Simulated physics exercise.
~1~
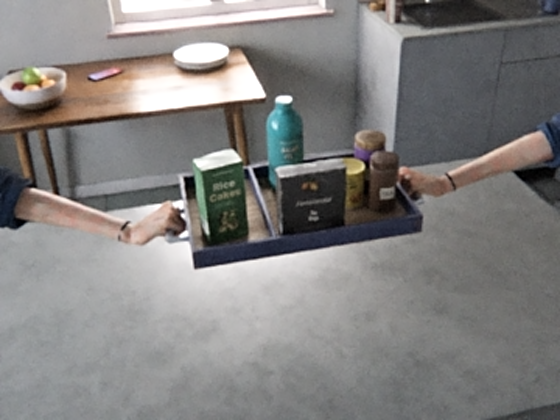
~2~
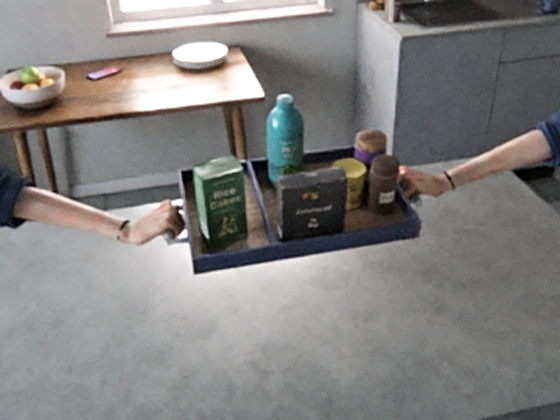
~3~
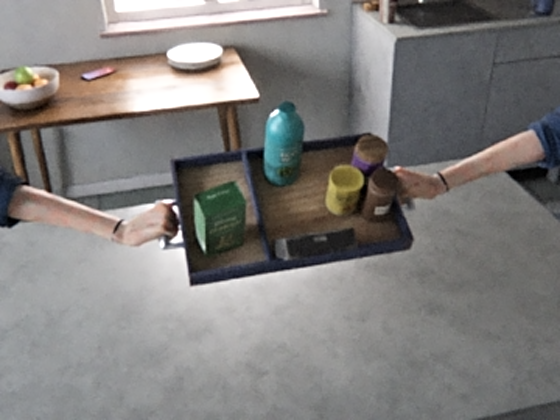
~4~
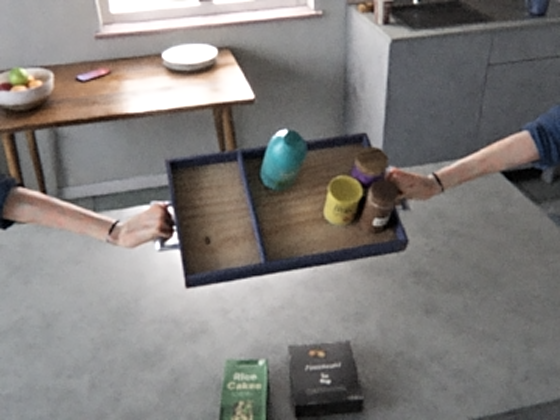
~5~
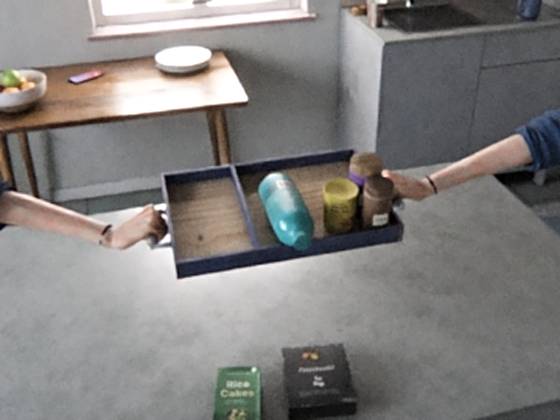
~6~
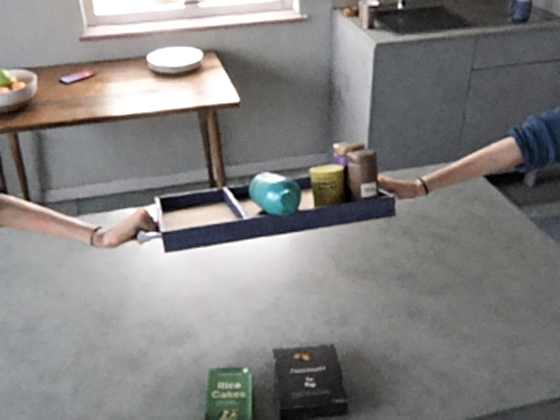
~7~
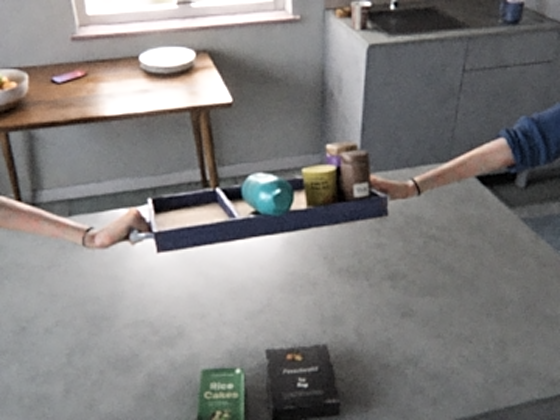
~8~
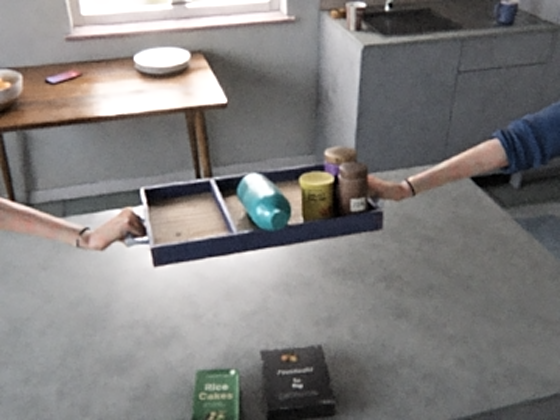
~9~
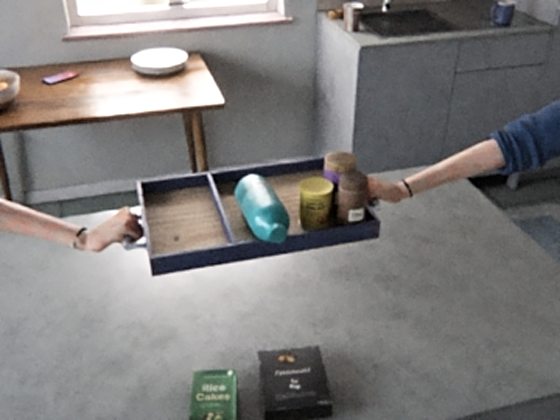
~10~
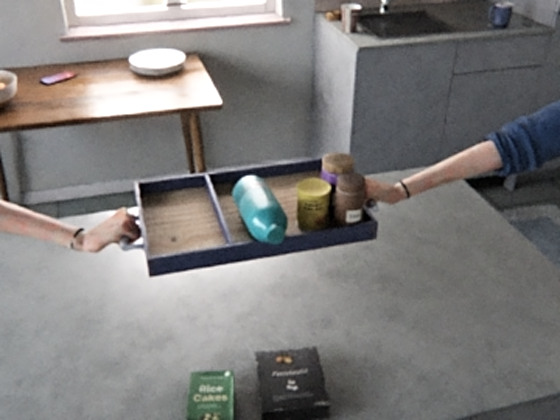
Serving tray held in two hands tipping forward, green and black packets dropping to the table, turquoise bottle toppling, jars staying upright.
